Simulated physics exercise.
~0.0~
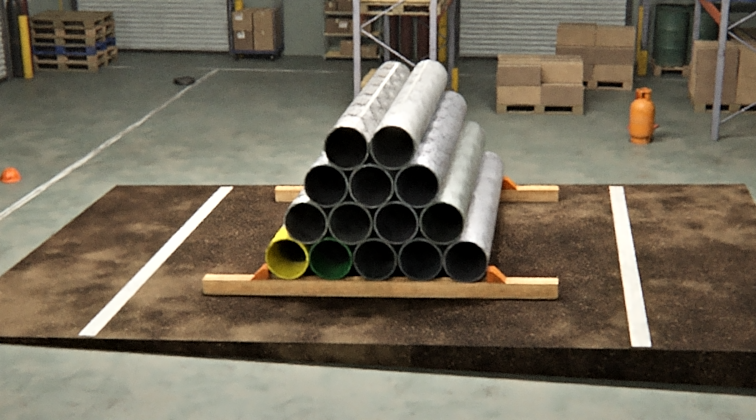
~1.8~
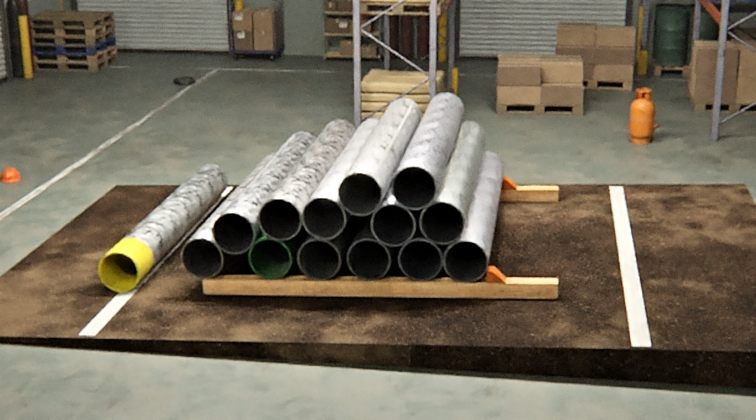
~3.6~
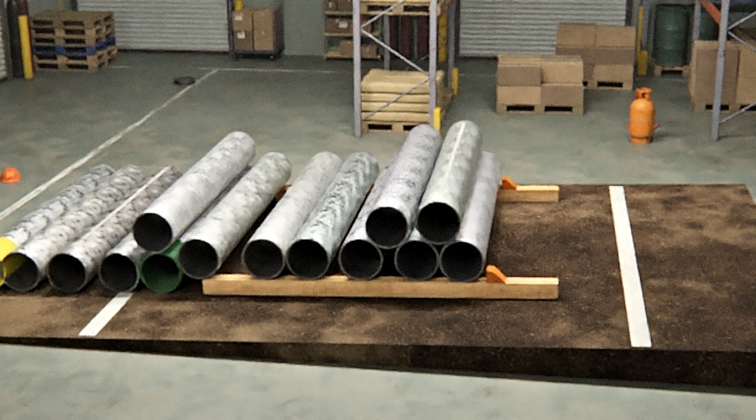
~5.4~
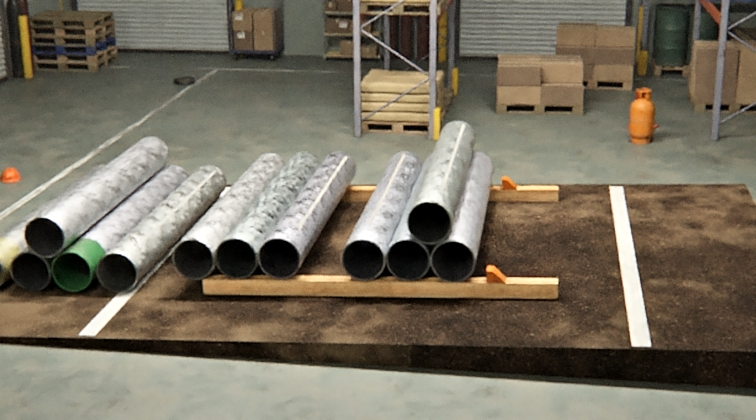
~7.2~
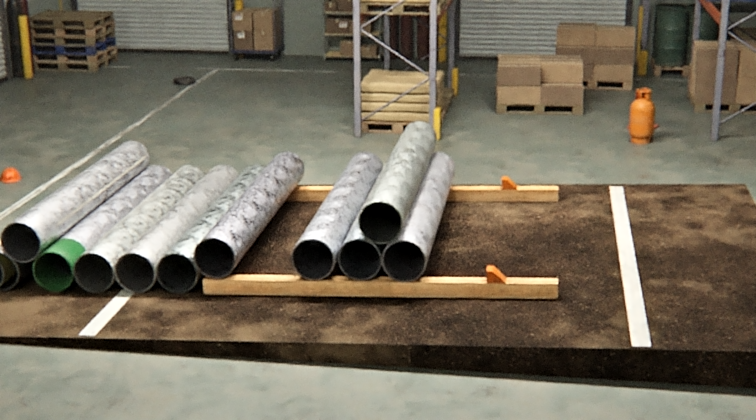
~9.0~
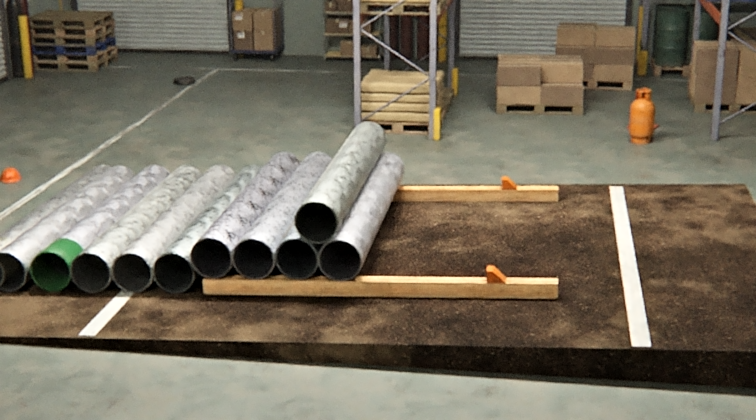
A pyramid of grey steel pipes sits on two wooden bearers over a brown soil pad in a warehouse, seen from the front with the pipe ends facing the viewer. A yellow pipe and a green one lie at the bottom left, and white lines mark both sides. The left side gives way, and the yellow pipe rolls off leftward ahead of the rest. The stack slumps after it, the green pipe following past the left line. More pipes spread left as the remaining cluster slides along the bearers. Finally they rest in a long row, one pipe still on top at the right.
